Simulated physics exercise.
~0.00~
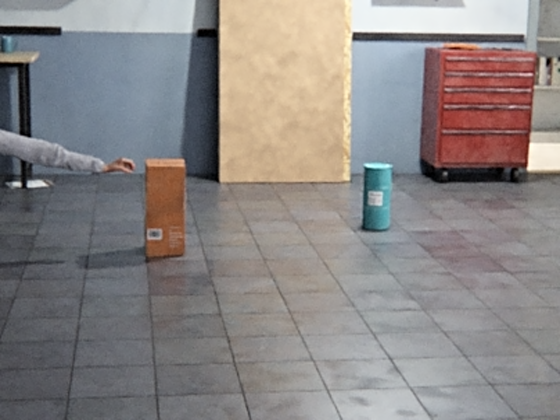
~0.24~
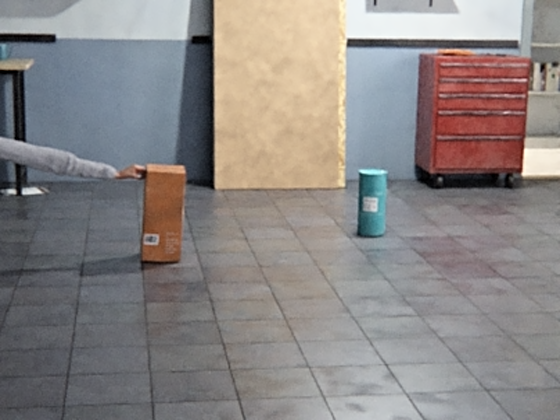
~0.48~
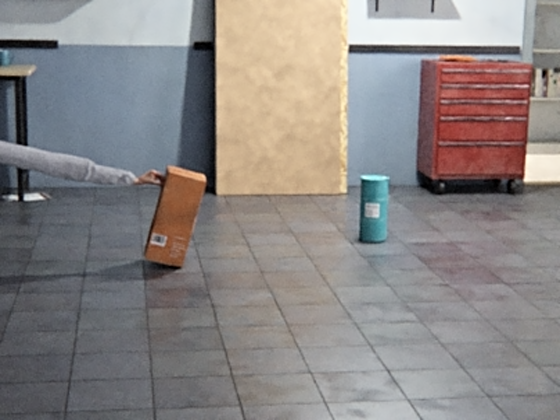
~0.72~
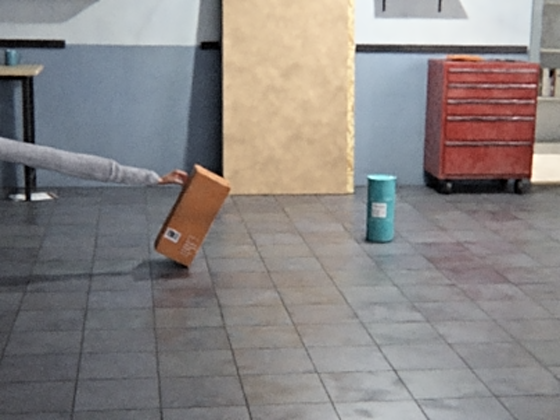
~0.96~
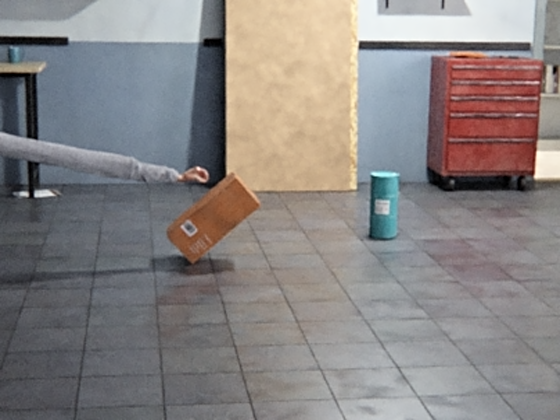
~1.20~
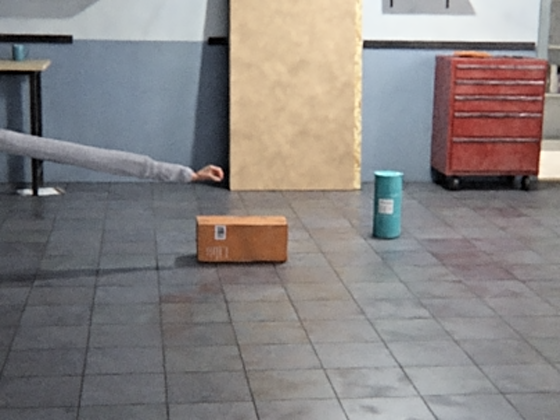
On a tiled floor, a hand pushes an upright orange box rightward until it topples onto its side.
